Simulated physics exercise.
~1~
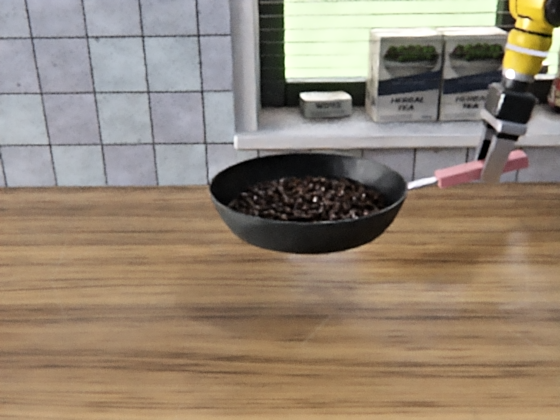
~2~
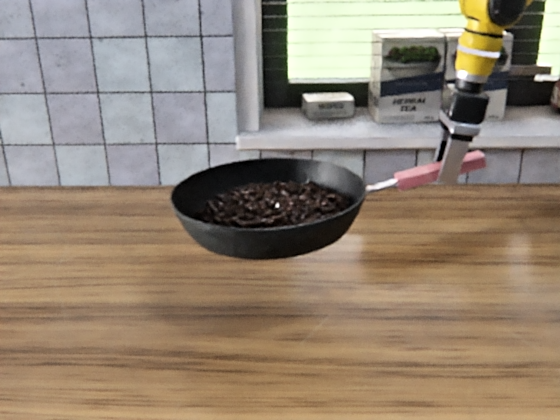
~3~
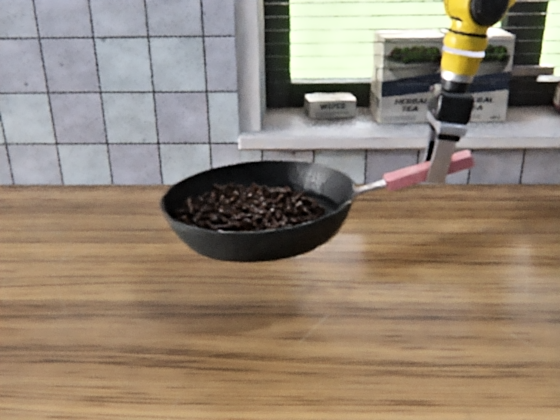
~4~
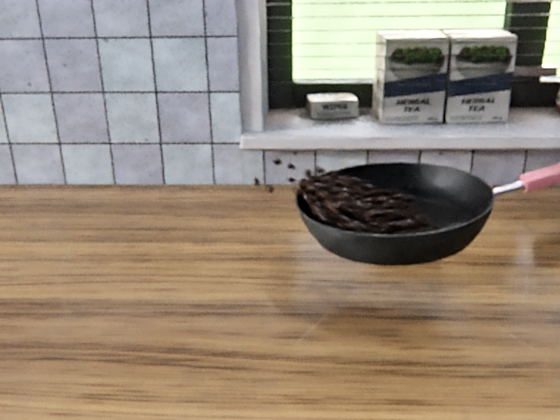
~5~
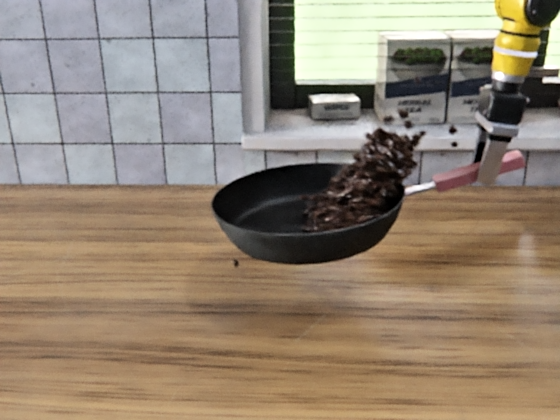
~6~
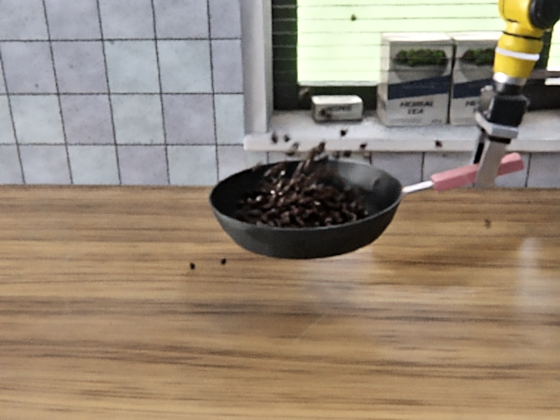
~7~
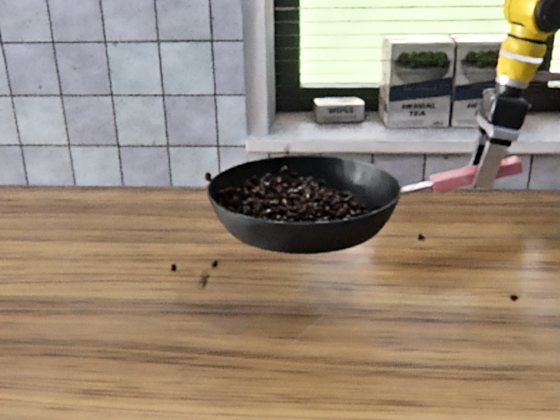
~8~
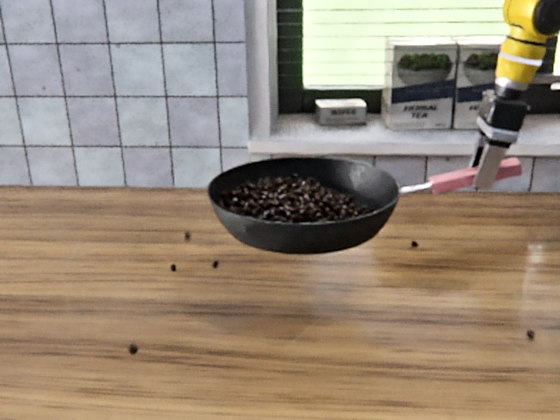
A yellow and black robot arm moved a pan of dark beans left, then jerked it right and back, tossing the beans up; most landed back in the pan, but a few ended up scattered on the wooden counter.
